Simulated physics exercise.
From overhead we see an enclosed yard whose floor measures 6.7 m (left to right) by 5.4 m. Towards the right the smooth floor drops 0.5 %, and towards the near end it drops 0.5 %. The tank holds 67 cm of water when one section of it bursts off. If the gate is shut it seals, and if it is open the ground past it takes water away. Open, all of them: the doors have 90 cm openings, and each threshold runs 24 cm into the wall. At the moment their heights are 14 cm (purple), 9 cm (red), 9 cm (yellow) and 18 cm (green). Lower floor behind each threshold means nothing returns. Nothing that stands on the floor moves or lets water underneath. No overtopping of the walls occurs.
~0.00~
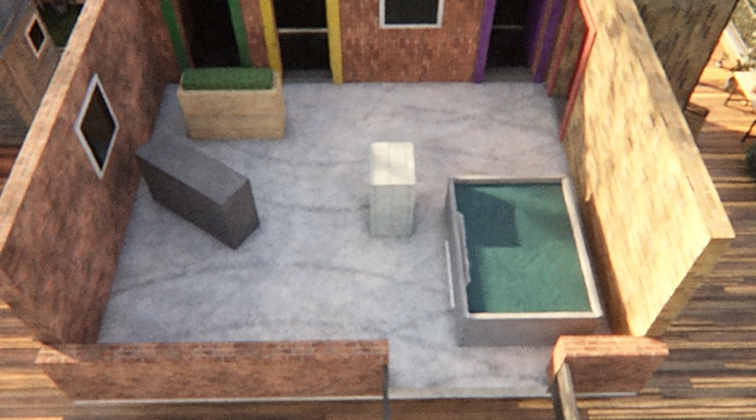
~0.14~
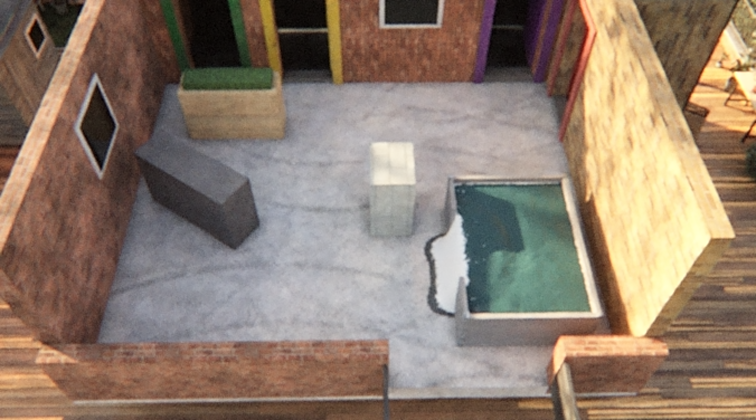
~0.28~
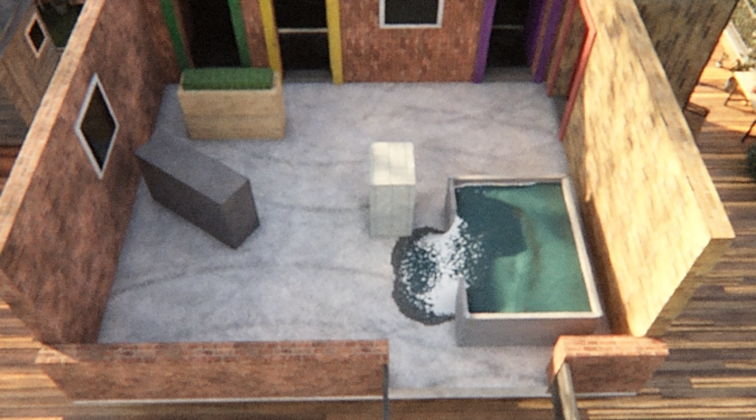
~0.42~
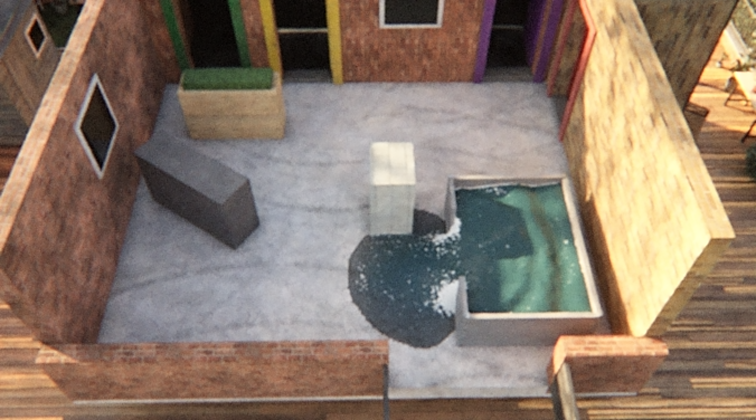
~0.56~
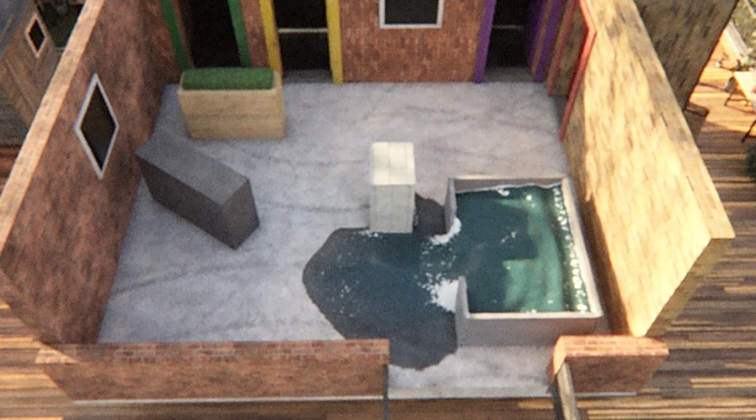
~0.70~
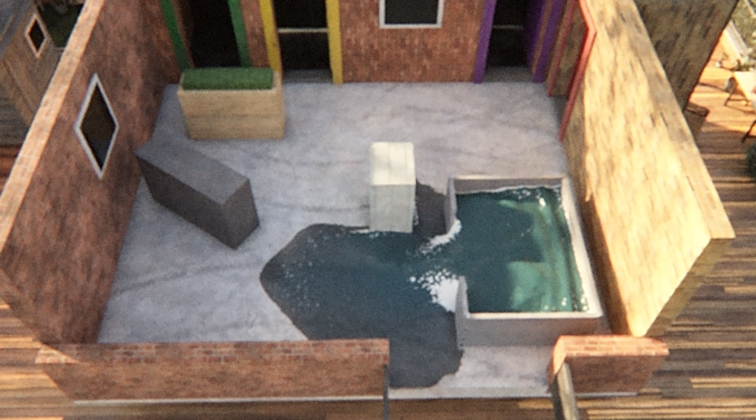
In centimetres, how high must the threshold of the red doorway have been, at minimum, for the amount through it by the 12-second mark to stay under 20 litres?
It must have been at least 8 cm high.
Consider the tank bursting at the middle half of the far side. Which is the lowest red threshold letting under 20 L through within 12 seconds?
In that case you'd want it roughly 16 cm high.
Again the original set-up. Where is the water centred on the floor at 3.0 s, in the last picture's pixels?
Centre estimate: (341, 277) px, approximately.
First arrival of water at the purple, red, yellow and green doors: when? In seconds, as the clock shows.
Purple = 4.0 s, red = 6.0 s, yellow = 5.0 s, green = 3.8 s.
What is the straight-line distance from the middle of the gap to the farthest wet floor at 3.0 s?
Reach: Approx. 6.0 m.
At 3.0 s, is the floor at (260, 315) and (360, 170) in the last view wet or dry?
Note: Point one reached; point two not yet reached.
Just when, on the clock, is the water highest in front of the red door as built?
10.0 s.
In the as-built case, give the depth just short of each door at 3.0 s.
Door by door in centimetres - purple 0, red 0, yellow 0, green 0.
After 1.4 s water covers 35 % of the floor, deepest (33 cm) near (440, 272); it has not reached the red door.
After 3.0 s water covers 45 % of the floor, deepest (34 cm) near (156, 333); it has not reached the red door.
After 12.0 s water covers 95 % of the floor, deepest (12 cm) near (618, 367); 10 cm at the red door, 11 litres in over its 9 cm threshold.
At the red door as built, the water arrived by 5.8 s and peaked near 13 cm at 9.8 s.
Run again over the same 12 s with other heights there, 32 litres in over 6.5 cm, 6 litres over 10 cm. The limit of 20 litres is kept from about 8 cm up.
